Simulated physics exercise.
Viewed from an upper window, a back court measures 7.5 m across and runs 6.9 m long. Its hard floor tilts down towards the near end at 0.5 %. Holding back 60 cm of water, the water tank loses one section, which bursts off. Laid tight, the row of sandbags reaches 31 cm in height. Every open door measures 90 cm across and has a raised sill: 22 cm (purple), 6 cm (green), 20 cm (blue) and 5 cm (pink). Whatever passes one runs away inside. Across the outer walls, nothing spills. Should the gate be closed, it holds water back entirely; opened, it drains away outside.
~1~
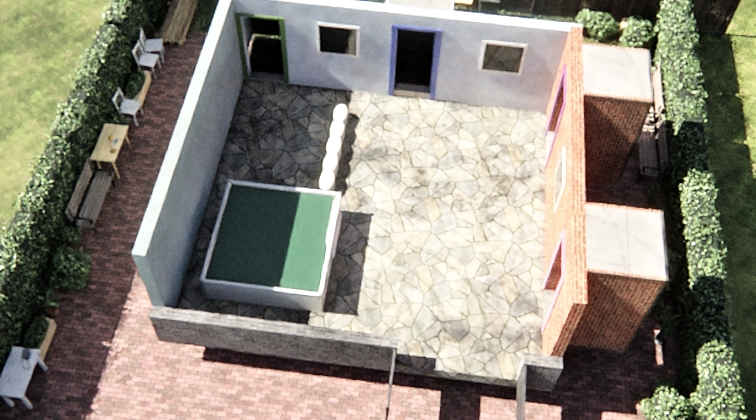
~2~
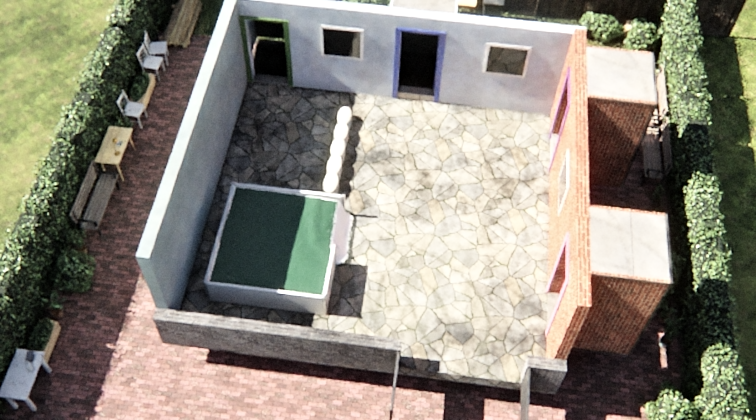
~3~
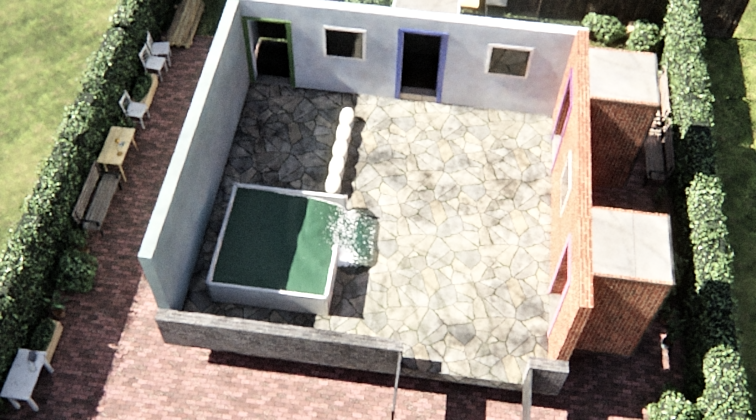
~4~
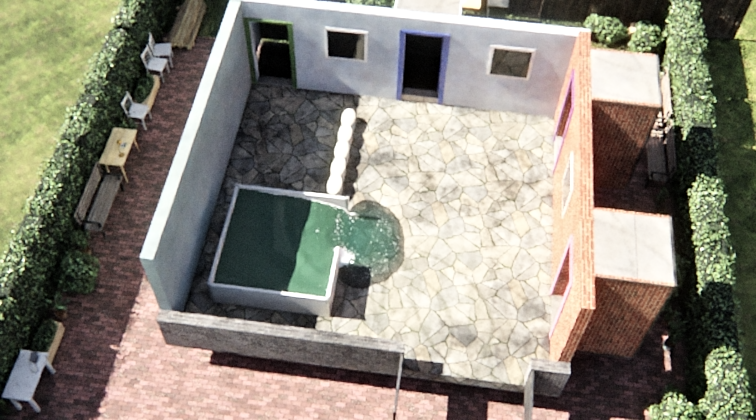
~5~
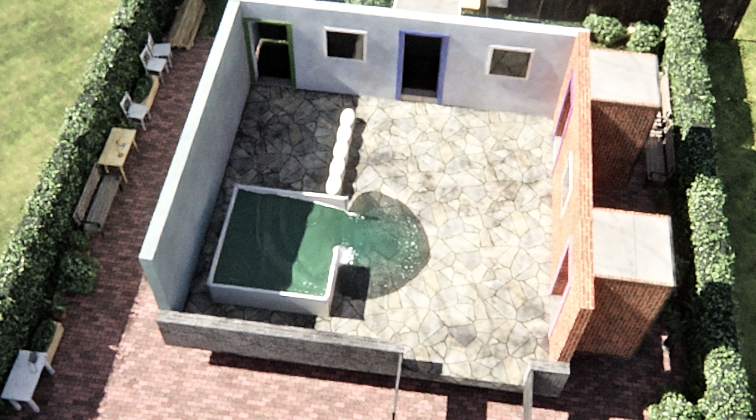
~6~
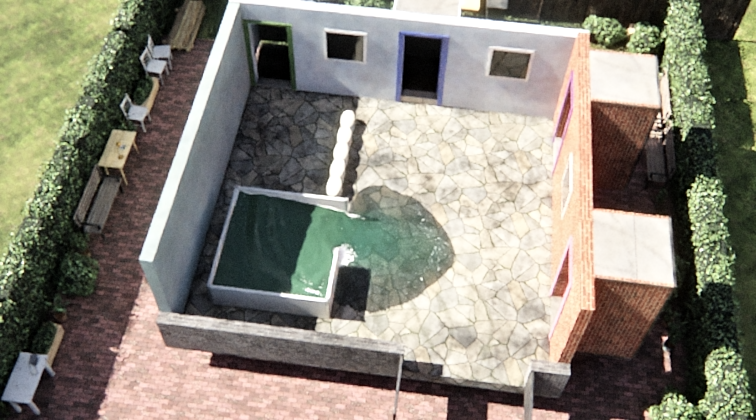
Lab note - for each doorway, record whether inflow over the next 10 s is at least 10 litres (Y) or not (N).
At the purple door the water let in will remain short of the limit. At the green door the water let in will remain short of the limit. At the blue door the water let in will remain short of the limit. At the pink door the water let in will surpass the limit.
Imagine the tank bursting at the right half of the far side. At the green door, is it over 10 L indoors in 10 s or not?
Against that limit: Green beyond it.
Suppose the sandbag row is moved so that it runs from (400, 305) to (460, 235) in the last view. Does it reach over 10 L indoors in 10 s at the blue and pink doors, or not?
Doors: Blue stays under / pink stays under.
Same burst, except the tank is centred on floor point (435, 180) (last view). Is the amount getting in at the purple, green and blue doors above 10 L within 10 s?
Purple: Beyond limit; green: Beyond limit; blue: Within limit.
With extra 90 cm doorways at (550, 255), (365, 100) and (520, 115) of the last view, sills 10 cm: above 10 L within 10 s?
Check each in turn: The first succeeds, the second fails, the third succeeds.
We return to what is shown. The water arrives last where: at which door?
It's the green door.
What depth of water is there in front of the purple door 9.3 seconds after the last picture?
The depth comes to around 8.0 centimetres.
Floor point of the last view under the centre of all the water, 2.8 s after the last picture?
The water's centre sits at about (384, 243).
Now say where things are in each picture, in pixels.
Still water, 60 cm deep, in the water tank at (273, 237), in the first picture.
Water pours out at (337, 232) and has run 0.7 m, to (349, 215); typically 8 cm deep outside, 60 cm at the water tank's back, in the second picture.
Water pours out at (340, 234) and has run 0.9 m, to (374, 260); typically 10 cm deep outside, 60 cm at the water tank's back, in the third picture.
The front is at (398, 262), 1.3 m from the gap at (341, 236); 2.1 m2 of floor is under water; 60 cm left at the back of the water tank, in the fourth picture.
The front is at (426, 258), 1.9 m from the gap at (340, 236); 3.5 m2 of floor is under water; 60 cm left at the back of the water tank, in the fifth picture.
Water pours out at (341, 237) and has run 2.4 m, to (449, 262); typically 5 cm deep outside, 59 cm at the water tank's back, in the sixth picture.
Then, 0.7 s after the last picture water covers 30 % of the floor and is deepest (36 cm) near (350, 232); purple door not reached, green door not reached, blue door not reached, pink door not reached.
Then, 1.5 s after the last picture water covers 45 % of the floor and is deepest (31 cm) near (348, 239); purple door not reached, green door not reached, blue door not reached, pink door 13 cm at the sill, 7 L in.
Then, 2.8 s after the last picture water covers 55 % of the floor and is deepest (31 cm) near (550, 125); purple door 14 cm at the sill, 0 L in, green door not reached, blue door 1 cm at the sill, 0 L in, pink door 16 cm at the sill, 79 L in.
Then, 5.3 s after the last picture water covers 55 % of the floor and is deepest (16 cm) near (541, 176); purple door 14 cm at the sill, 0 L in, green door not reached, blue door 7 cm at the sill, 0 L in, pink door 12 cm at the sill, 157 L in.
Then, 9.3 s after the last picture water covers 80 % of the floor and is deepest (11 cm) near (536, 377); purple door 8 cm at the sill, 0 L in, green door 4 cm at the sill, 0 L in, blue door 5 cm at the sill, 0 L in, pink door 9 cm at the sill, 212 L in.
